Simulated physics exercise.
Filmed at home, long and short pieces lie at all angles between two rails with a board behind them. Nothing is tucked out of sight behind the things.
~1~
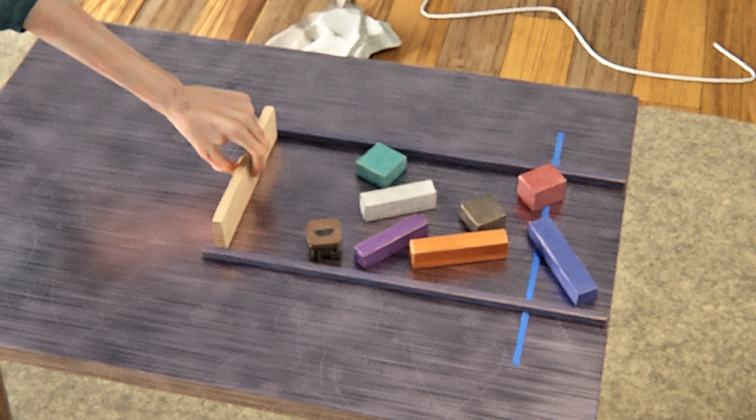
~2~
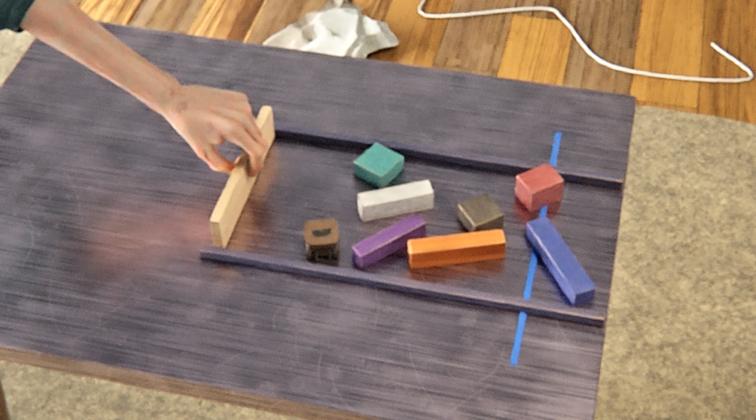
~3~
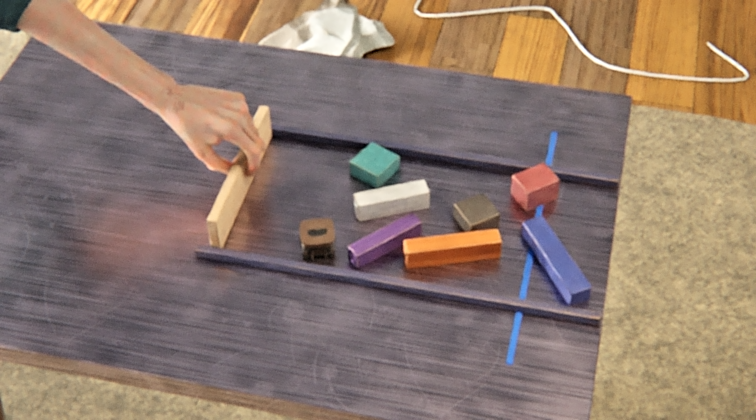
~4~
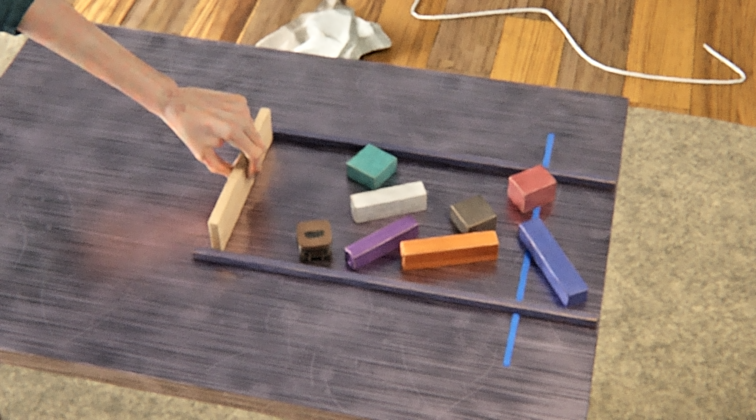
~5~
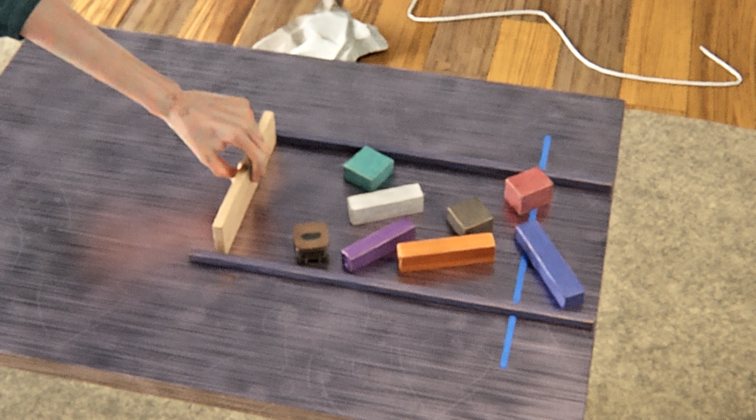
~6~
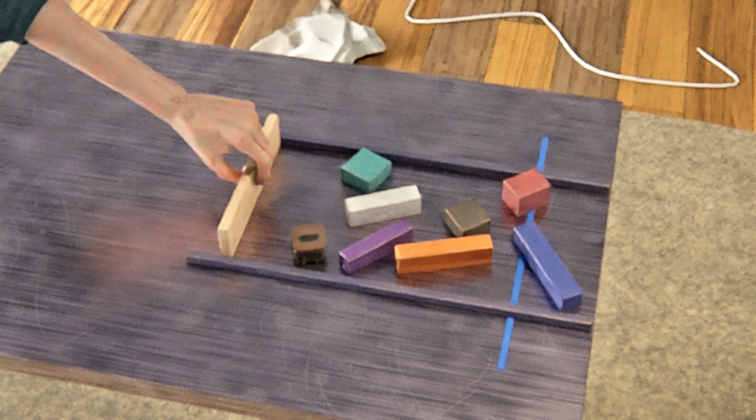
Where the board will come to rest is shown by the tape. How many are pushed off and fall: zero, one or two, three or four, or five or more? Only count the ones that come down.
The push clears off a single one or two.
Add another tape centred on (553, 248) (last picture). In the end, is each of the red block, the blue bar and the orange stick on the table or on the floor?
Observed: Red block toppled; blue bar toppled; orange stick toppled.
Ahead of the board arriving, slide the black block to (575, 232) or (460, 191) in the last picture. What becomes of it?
For the two starting spots, it does not stay up; it stays where it is.
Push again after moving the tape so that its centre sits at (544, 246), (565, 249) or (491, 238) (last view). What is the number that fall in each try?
2, 5, 0.
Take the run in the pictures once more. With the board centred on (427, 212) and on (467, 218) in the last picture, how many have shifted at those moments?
Counts: 7, 8.
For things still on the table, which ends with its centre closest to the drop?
Closest at the end: The orange stick.
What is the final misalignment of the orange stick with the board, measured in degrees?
Misalignment: Close to 20°.
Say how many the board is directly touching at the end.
3 of them.
Early on, none off yet; blue bar at rest near (547, 265); red block at rest near (527, 192); black block at rest near (468, 221).
A while later, none off yet; blue bar travelled a little near (578, 260); red block at rest near (527, 192); black block travelled about its own width near (501, 224).
Finally, the number that fall off is one or two; lost, blue bar.
